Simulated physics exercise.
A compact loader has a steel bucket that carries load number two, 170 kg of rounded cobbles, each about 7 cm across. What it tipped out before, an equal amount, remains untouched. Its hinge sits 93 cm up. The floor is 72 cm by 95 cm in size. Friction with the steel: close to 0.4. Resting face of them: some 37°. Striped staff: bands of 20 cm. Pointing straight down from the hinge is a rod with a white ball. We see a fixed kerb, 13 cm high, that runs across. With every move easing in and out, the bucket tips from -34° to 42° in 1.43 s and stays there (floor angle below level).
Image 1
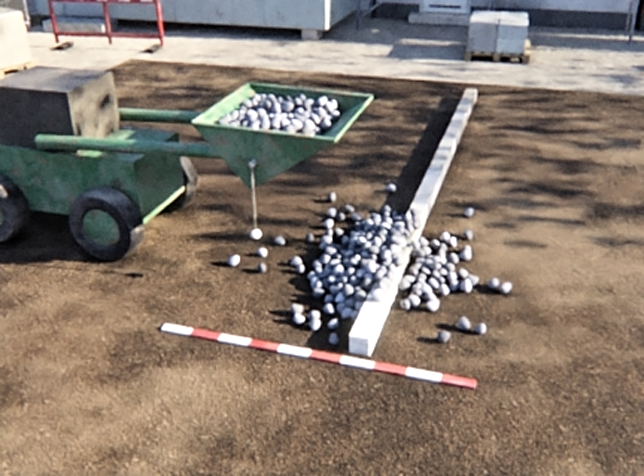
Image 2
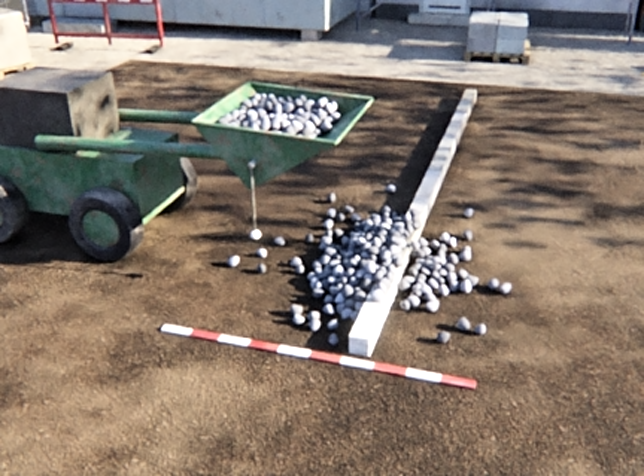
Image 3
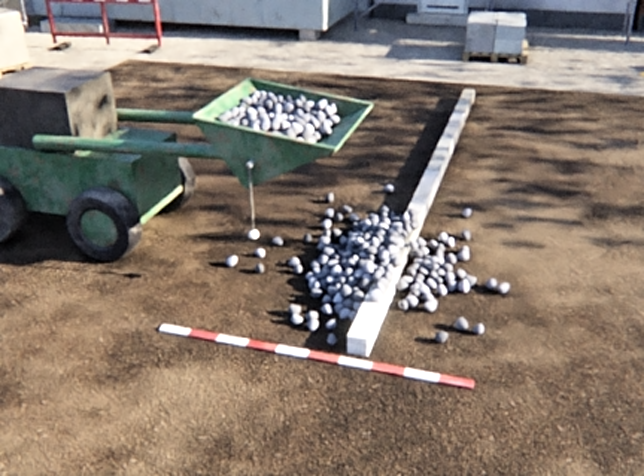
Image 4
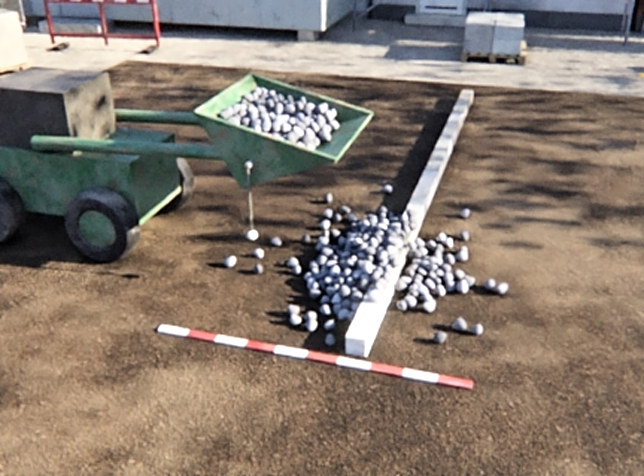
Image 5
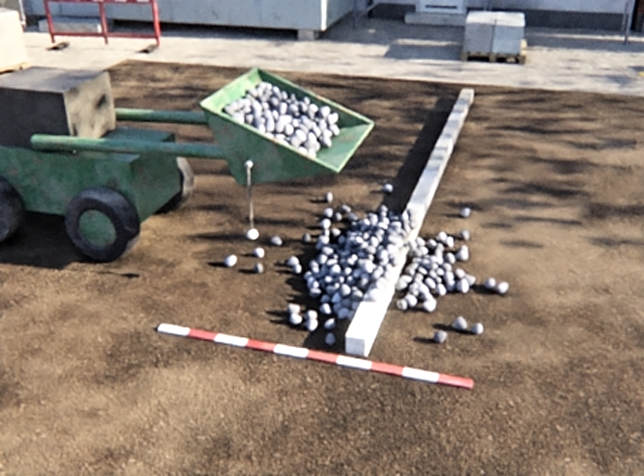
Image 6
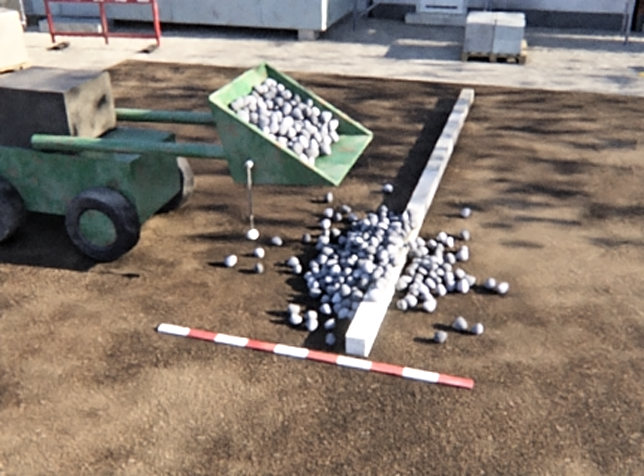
A green loader bucket full of grey stones gradually tilting forward beside a stone pile heaped against a long pale kerb.
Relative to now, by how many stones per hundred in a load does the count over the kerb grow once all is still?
It grows by roughly 11 per hundred.
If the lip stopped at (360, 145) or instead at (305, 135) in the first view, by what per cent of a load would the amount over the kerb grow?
Case one about 35 %, case two about 0 %.
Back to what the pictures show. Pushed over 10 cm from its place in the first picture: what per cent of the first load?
Roughly 5 percent.
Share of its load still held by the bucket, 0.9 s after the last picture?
25 %.
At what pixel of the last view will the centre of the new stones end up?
Near (352, 247).
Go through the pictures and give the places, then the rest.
In the first picture, the bucket is at -34°, its lip at (335, 140); the top of the load is at (278, 105). The earlier load is highest near (387, 239), 21 cm above ground level, 82 % on this side of the kerb, 18 % over the kerb.
In the second picture, the bucket is at -32°, its lip at (336, 143); the top of the load is at (270, 105).
In the third picture, lip at (336, 150), floor tilted -28°, highest stones at (264, 102).
In the fourth picture, the bucket is at -22°, its lip at (336, 160); the top of the load is at (258, 98).
In the fifth picture, the bucket is at -14°, its lip at (337, 171); the top of the load is at (262, 94).
In the sixth picture, the bucket is at -5°, its lip at (337, 185); the top of the load is at (266, 90).
Then, 0.5 s after the last picture the floor is at 30°; in per cent of one load, 98 in the bucket, 84 on this side of the kerb, 18 over the kerb; the foremost stones are at (472, 289).
Then, 0.9 s after the last picture the floor is at 42°; in per cent of one load, 26 in the bucket, 156 on this side of the kerb, 18 over the kerb; the foremost stones are at (472, 289).
Then, 1.3 s after the last picture the floor is at 42°; in per cent of one load, 0 in the bucket, 175 on this side of the kerb, 25 over the kerb; the foremost stones are at (473, 288).
Then, 3.7 s after the last picture the floor is at 42°; in per cent of one load, 0 in the bucket, 171 on this side of the kerb, 29 over the kerb; the foremost stones are at (474, 289). Net gain over the kerb, 11.
